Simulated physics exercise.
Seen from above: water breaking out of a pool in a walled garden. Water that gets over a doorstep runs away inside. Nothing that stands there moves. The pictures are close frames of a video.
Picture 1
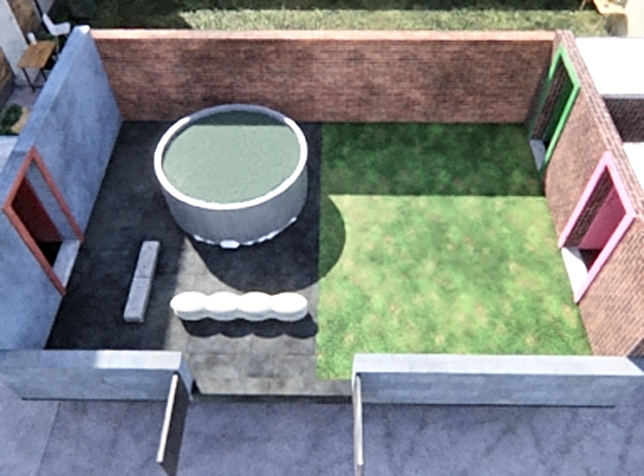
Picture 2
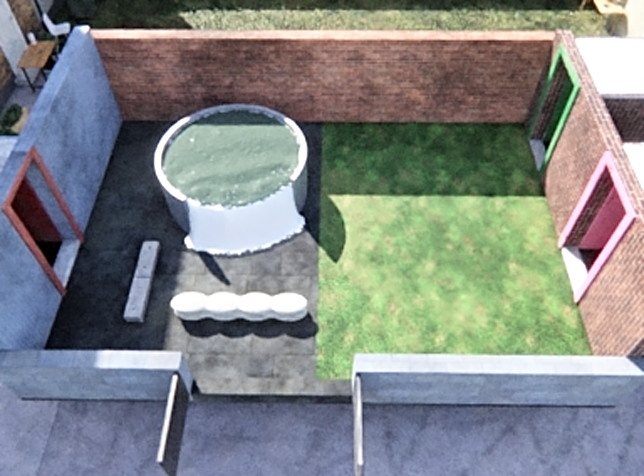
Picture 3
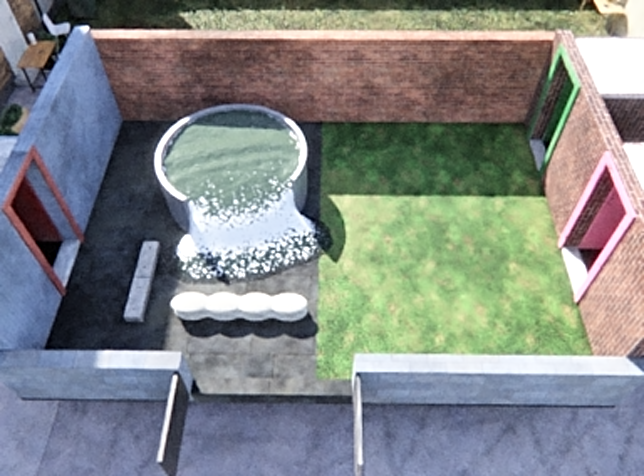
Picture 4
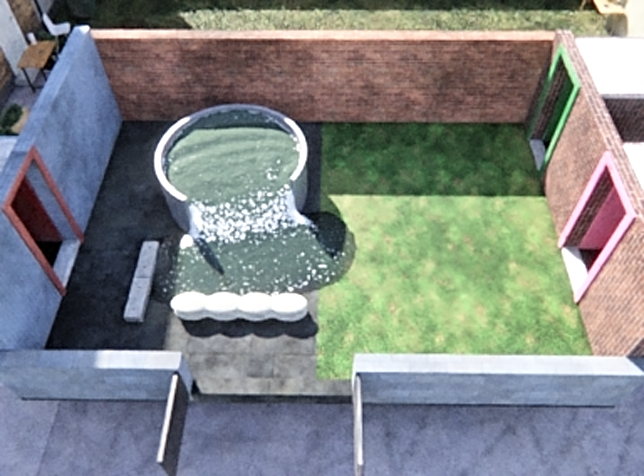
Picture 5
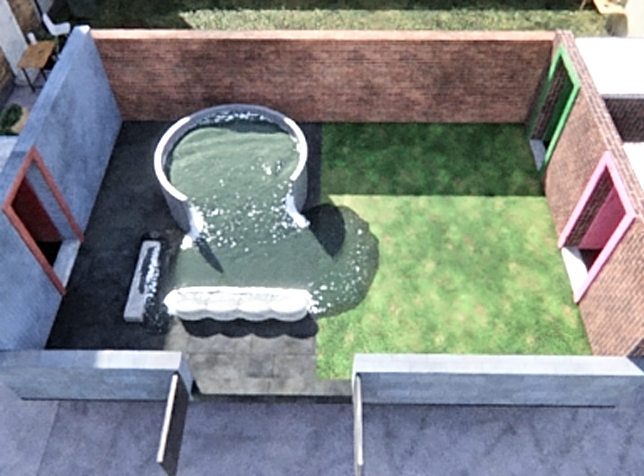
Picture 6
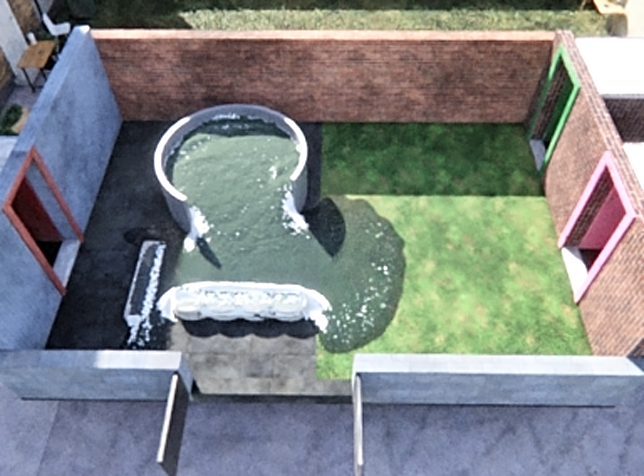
Water bursts from the front of a round pool and spreads across paving and grass.
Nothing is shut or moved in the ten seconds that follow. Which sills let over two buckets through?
In the end: The pink door lets in a lot; the green door lets in a lot; the red door admits no more than that.
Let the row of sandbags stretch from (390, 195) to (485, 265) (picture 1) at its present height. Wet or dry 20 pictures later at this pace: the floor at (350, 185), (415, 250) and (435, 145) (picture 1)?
One after the other: Dry, awash, no water.
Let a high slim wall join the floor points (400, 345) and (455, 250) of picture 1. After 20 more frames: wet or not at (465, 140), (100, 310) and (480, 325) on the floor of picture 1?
In that order: Not flooded, under water, awash.
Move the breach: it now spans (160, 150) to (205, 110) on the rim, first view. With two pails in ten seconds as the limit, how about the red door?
My reading: Red floods.
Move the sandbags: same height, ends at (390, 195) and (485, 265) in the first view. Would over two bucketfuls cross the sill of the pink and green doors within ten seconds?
In short: Pink holds, green takes less.
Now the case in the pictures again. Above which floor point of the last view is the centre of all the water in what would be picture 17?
At about (266, 261).
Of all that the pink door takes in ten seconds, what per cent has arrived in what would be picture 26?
Close to 5 %.
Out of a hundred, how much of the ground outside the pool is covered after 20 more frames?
Roughly 65 per cent.
A moment on, water covers 35 % of the floor; the pink door not reached, the green door not reached, the red door not reached.
Next, water covers 50 % of the floor; the pink door not reached, the green door not reached, the red door wet at the sill, nothing in.
Then, water covers 65 % of the floor; the pink door under two buckets in, the green door not reached, the red door under two buckets in.
Later, water covers 85 % of the floor; the pink door over two buckets in, the green door under two buckets in, the red door under two buckets in.
In the end, water covers 95 % of the floor; the pink door over two buckets in, the green door over two buckets in, the red door under two buckets in.
